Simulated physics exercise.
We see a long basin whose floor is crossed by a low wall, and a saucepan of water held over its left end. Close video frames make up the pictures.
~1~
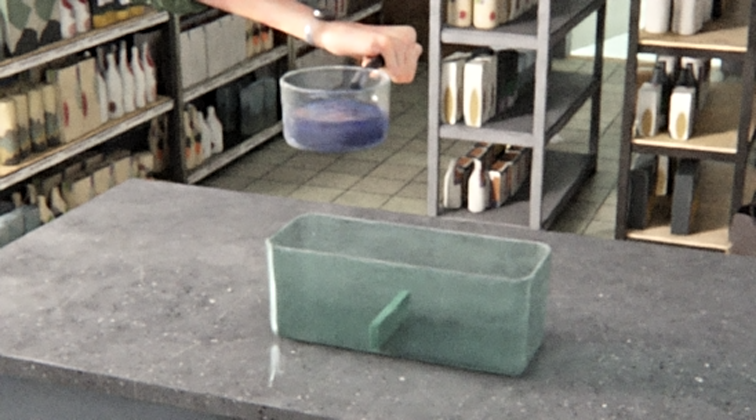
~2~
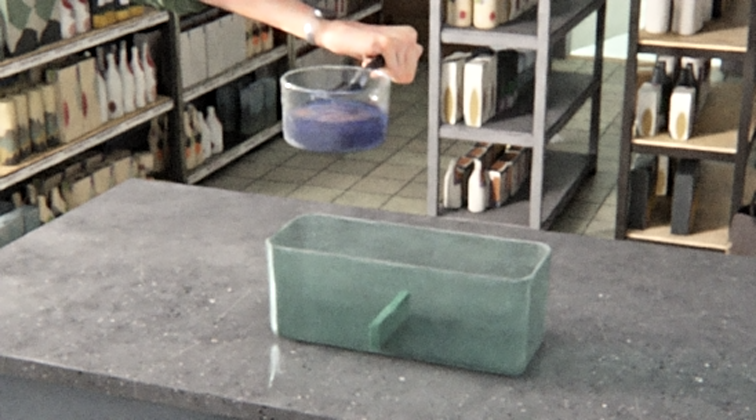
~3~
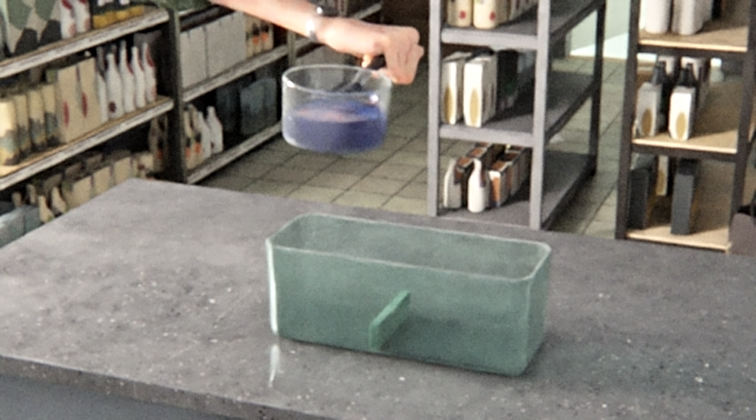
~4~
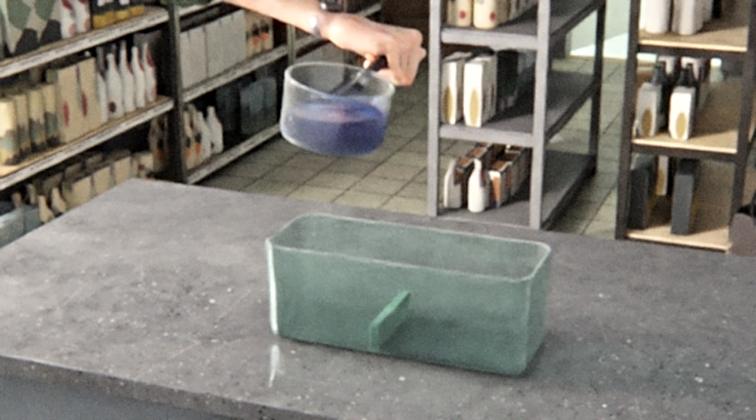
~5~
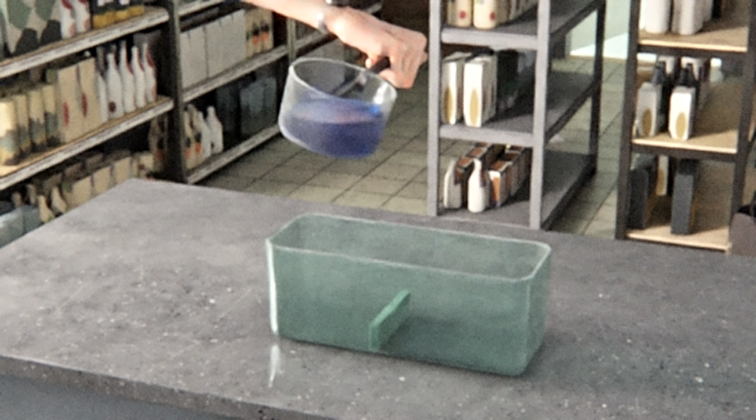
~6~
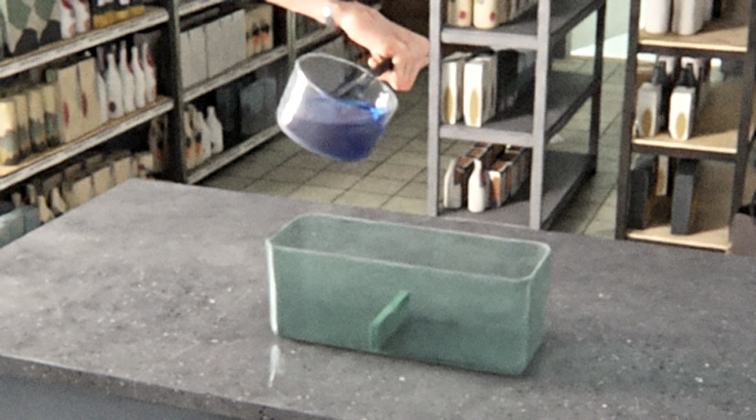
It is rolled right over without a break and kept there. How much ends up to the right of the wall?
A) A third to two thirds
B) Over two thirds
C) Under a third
B, over two thirds.
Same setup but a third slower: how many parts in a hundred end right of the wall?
About 90 per cent.
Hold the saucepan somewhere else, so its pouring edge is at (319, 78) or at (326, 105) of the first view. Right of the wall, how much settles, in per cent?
You'd see around 10 per cent, and then around 5 per cent.
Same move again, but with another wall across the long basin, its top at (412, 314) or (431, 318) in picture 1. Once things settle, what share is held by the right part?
Result: 55 % first, 30 % second.
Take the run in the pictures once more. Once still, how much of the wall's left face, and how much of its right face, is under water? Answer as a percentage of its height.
Once still, it is 10 % on the left and 50 % on the right.
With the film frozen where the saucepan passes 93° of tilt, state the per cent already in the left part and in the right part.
Reading: Left some 0 %, right some 10 %.
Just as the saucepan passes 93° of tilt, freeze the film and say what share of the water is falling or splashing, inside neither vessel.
Airborne fraction: Approx. 45 %.
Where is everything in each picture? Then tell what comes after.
The first frame shows tilt 0°; pouring edge (386, 85); surface from (292, 106) to (385, 115); the long basin's rim runs from (284, 229) to (541, 265); the wall's top is at (391, 308).
The second frame shows tilt 1°; pouring edge (386, 86); surface from (292, 106) to (385, 115).
The third frame shows tilt 4°; pouring edge (388, 89); surface from (292, 106) to (385, 116).
The fourth frame shows tilt 10°; pouring edge (390, 95); surface from (291, 105) to (384, 117).
The fifth frame shows tilt 17°; pouring edge (391, 102); surface from (289, 105) to (385, 118).
The sixth frame shows tilt 26°; pouring edge (392, 111); surface from (288, 103) to (387, 119).
A moment on, the saucepan is tipped on its side and 44 per cent is still to pour, 0 is left of the wall and 10 right of it.
Next, the saucepan is tipped right over and 4 per cent is still to pour, 11 is left of the wall and 73 right of it.
Then the saucepan is tipped right over and 0 per cent is still to pour, 12 is left of the wall and 87 right of it.
Later the saucepan is tipped right over and 0 per cent is still to pour, 12 is left of the wall and 88 right of it.
Finally, 12 per cent lies left of the wall, 88 right of it and 1 outside.
